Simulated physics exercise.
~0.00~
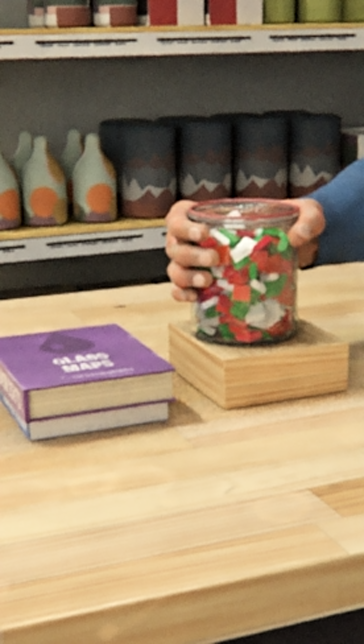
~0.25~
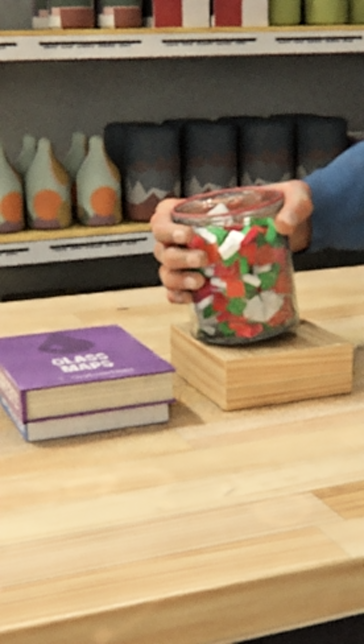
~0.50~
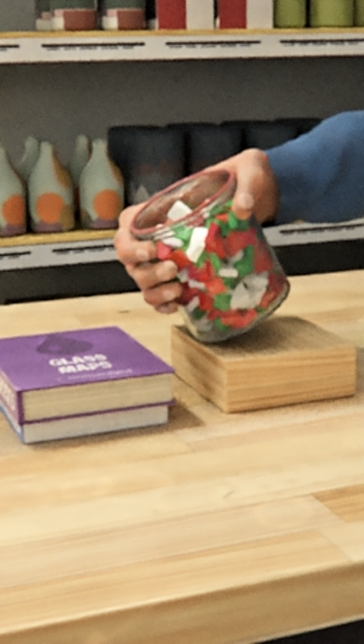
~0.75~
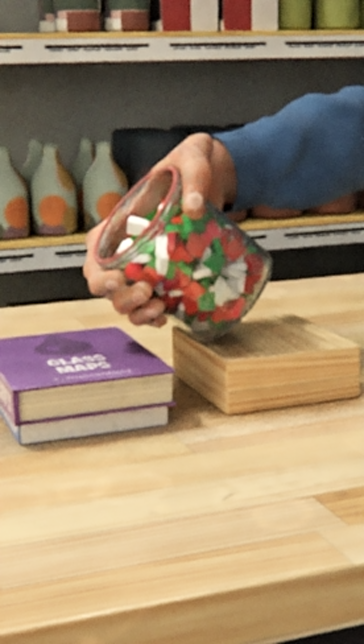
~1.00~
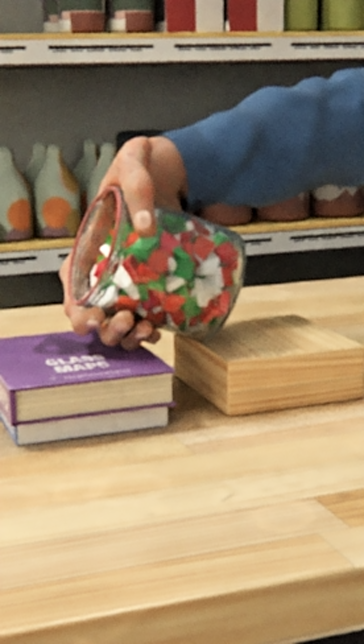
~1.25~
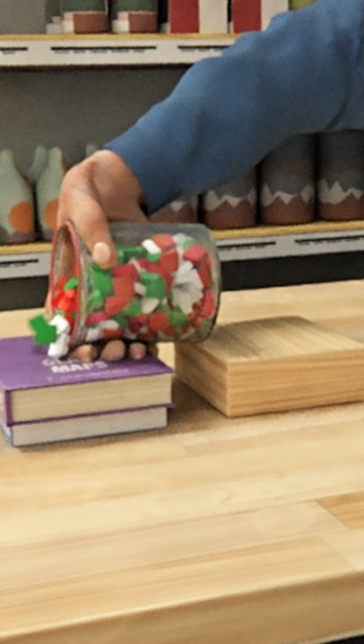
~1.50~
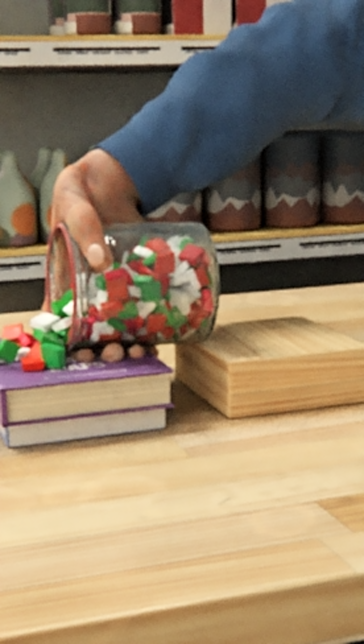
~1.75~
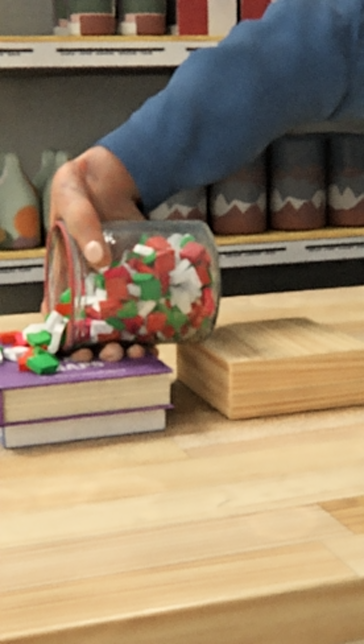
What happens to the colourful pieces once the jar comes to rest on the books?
Some of them tumble out of the jar's mouth onto the purple book, while most stay inside the jar.
